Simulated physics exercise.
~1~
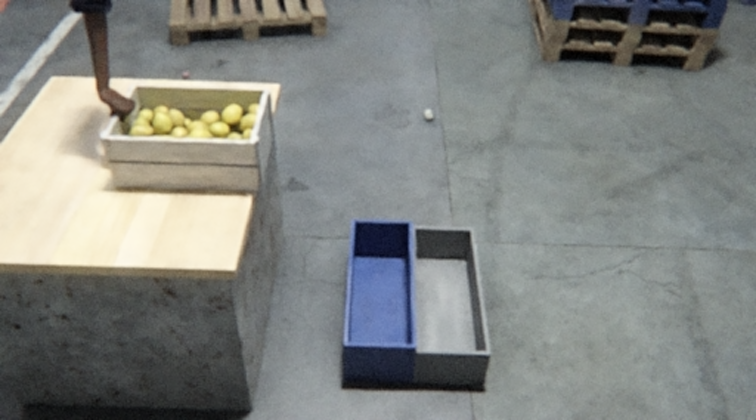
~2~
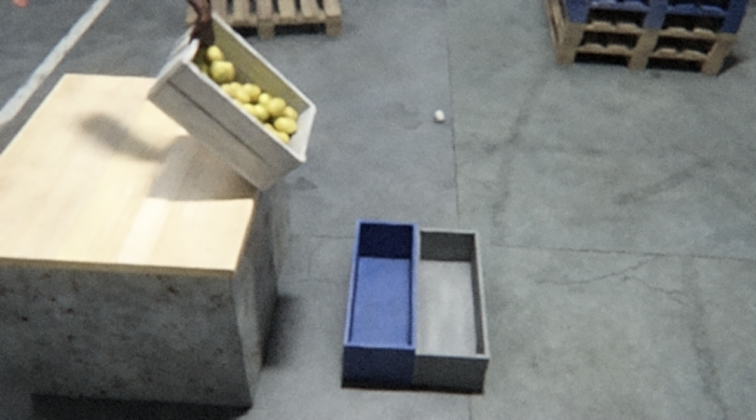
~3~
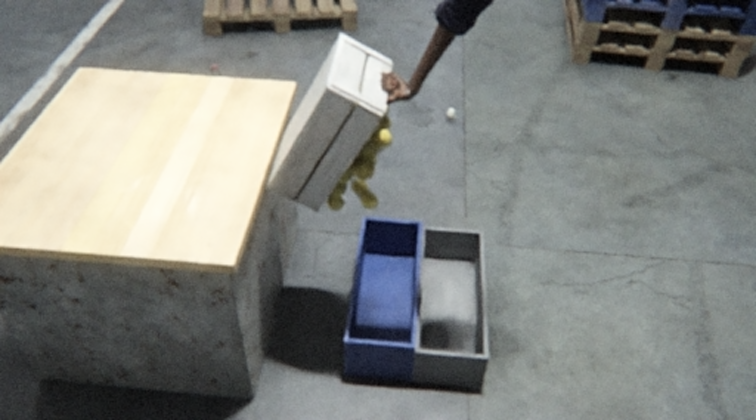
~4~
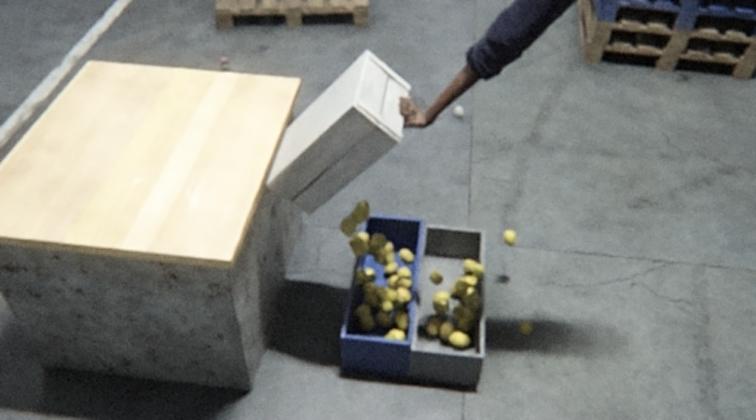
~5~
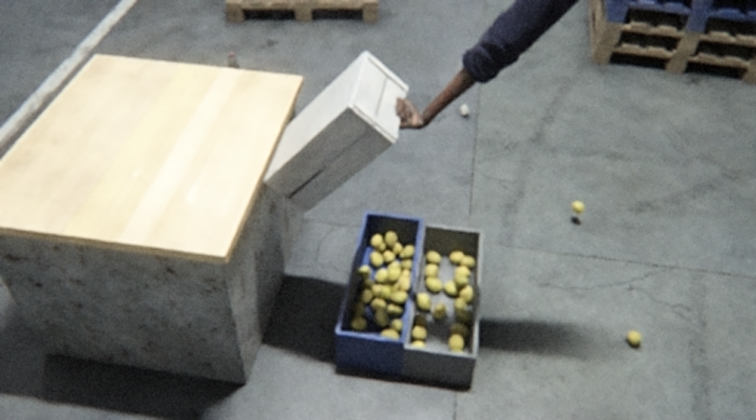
A person tips a crate of lemons into blue and grey boxes, and two roll away.
